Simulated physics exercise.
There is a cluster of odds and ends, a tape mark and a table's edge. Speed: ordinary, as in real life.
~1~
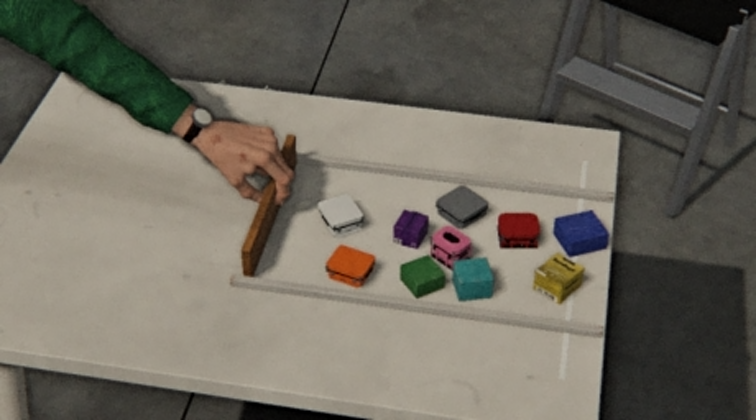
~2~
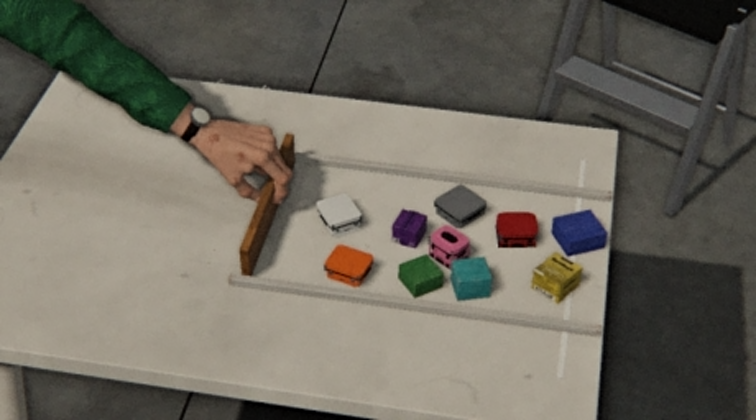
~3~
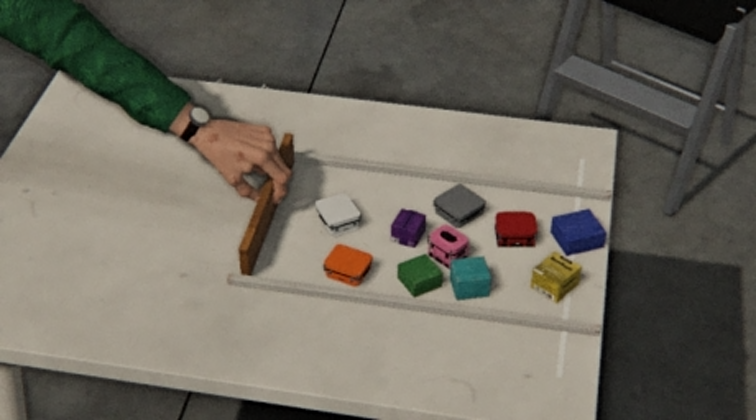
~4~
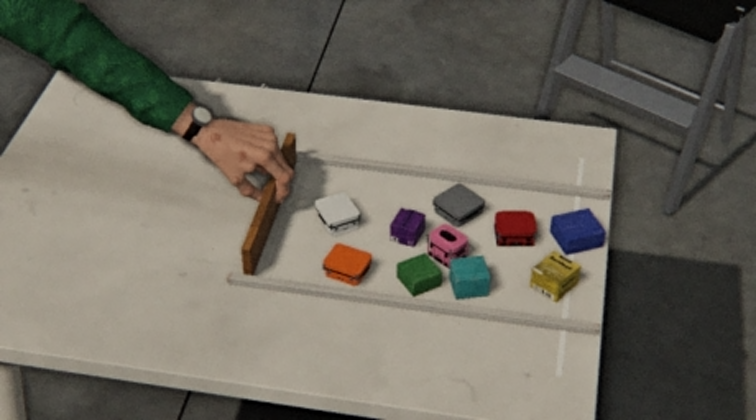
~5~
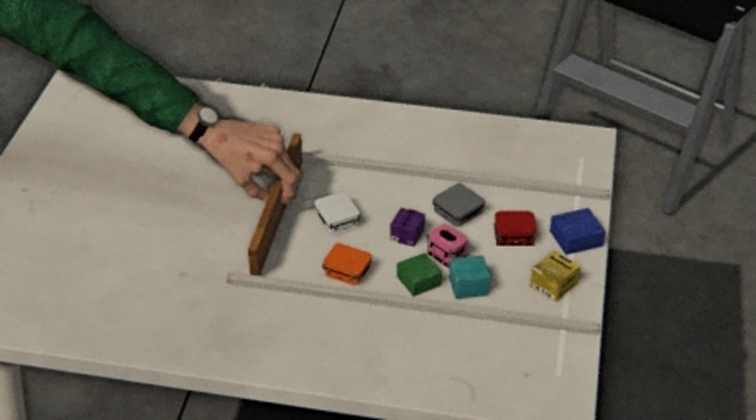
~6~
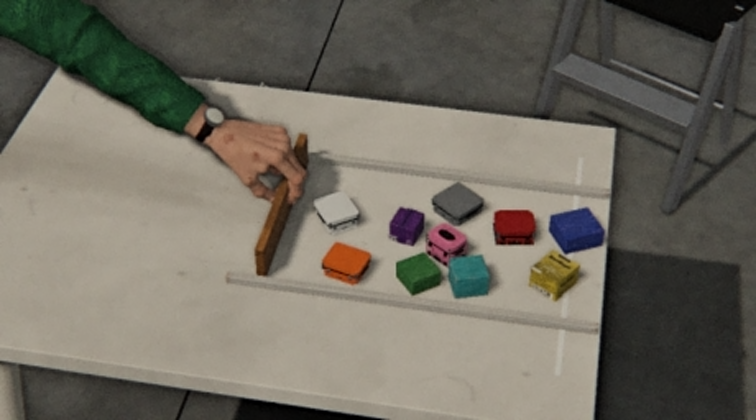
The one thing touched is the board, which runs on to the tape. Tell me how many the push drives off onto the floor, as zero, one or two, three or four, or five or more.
Looks like the tally of pieces that topple off is five or more there.
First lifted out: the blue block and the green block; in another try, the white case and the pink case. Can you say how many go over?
Count of fallen: 5 / 5.
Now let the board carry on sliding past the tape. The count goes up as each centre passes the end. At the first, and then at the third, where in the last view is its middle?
At (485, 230) for the first, at (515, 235) for the third.
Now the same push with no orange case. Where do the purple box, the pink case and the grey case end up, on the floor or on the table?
Purple box down, pink case still up, grey case still up.
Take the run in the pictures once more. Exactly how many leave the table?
7.
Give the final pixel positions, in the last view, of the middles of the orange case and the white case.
About (587, 294), and the other about (587, 255).
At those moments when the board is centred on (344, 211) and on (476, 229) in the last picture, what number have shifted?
The count is 2 at the first point and 10 at the second.
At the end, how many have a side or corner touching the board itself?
That number would be 3.
Soon after, none off yet; blue block at rest near (577, 231); yellow box at rest near (554, 275); red case at rest near (514, 228).
After that, none off yet; blue block at rest near (577, 231); yellow box displaced a little near (567, 276); red case displaced a little near (526, 229).
And then, two off so far; blue block on its way down near (637, 296); yellow box on its side near (627, 315); red case displaced well along near (595, 226).
In the end, the number that fall off is five or more; gone, purple box, green block, pink case, turquoise block, red case, yellow box and blue block.
